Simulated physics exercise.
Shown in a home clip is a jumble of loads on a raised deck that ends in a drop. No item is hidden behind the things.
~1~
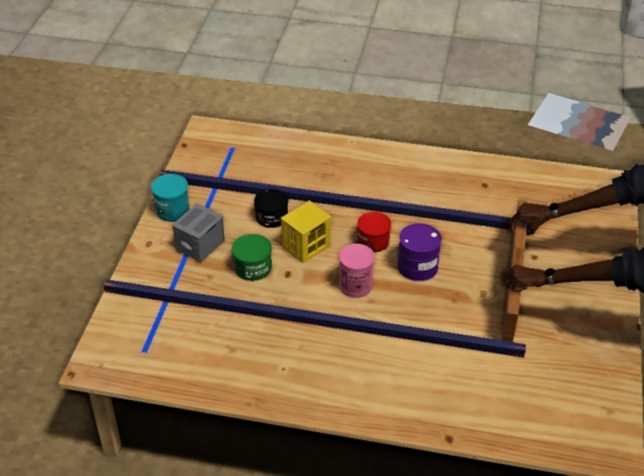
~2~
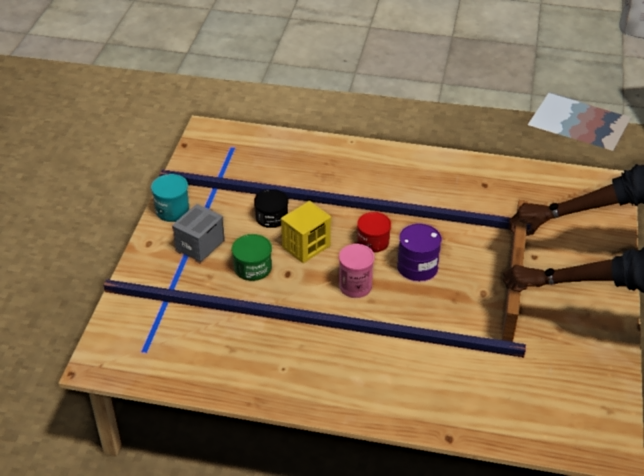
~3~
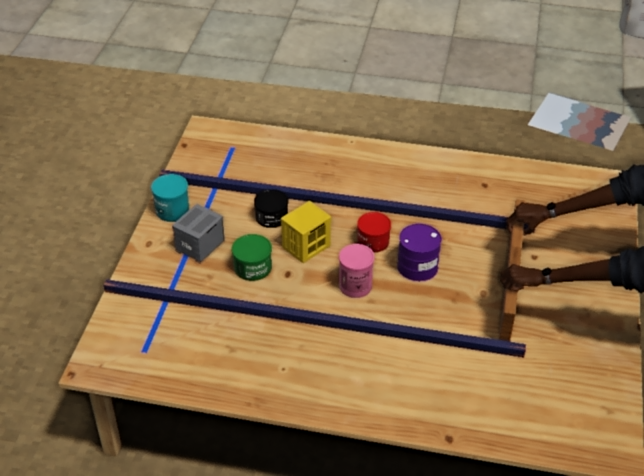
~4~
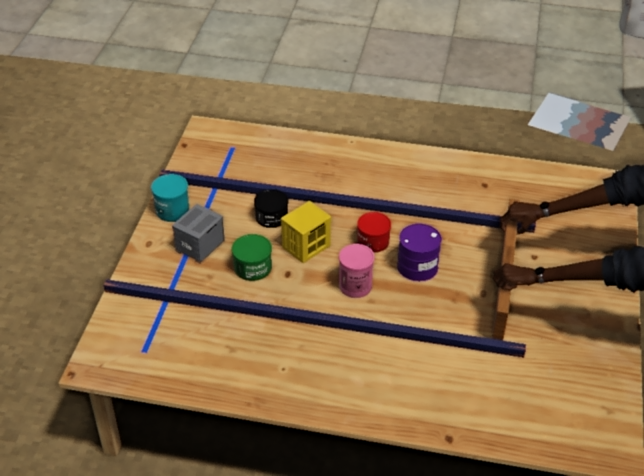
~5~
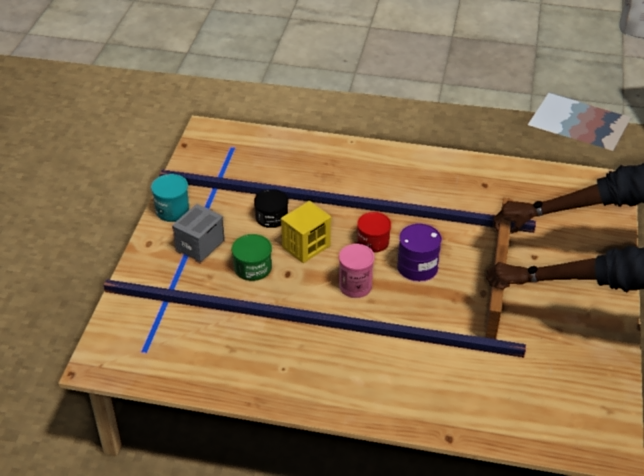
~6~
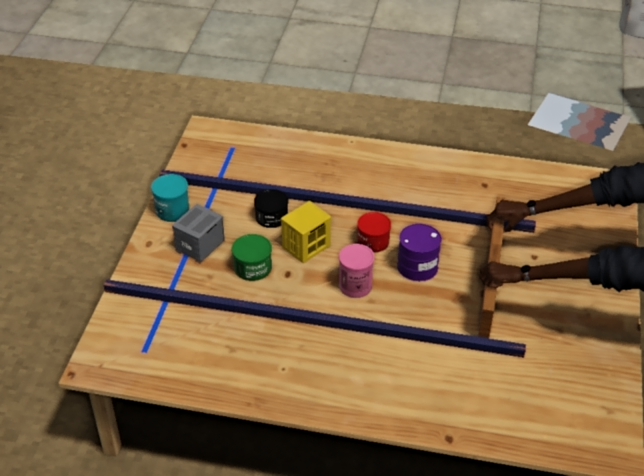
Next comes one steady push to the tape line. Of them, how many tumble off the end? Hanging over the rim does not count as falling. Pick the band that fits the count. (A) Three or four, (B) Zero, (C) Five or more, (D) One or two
(D) One or two.
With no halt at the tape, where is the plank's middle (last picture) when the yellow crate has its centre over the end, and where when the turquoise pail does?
Approx. (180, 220) / approx. (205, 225) for the other.
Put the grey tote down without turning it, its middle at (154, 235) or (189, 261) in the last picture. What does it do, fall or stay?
In order, it drops down; drops down.
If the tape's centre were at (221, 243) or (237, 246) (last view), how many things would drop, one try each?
So it's 0 the first time and 0 the second time.
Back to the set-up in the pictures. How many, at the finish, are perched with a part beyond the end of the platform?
The count would be 2.
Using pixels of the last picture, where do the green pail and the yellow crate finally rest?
You'll see the green pail at (129, 250), with the yellow crate at (154, 205).
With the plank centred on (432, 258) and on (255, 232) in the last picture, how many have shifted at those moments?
Note: First position 1; second position 7.
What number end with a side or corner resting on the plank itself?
Count recorded: 3.
Early on, none off yet; turquoise pail at rest near (171, 199); grey tote at rest near (199, 234); green pail at rest near (252, 258).
Finally, the number that fall off is one or two; lost, grey tote and turquoise pail.
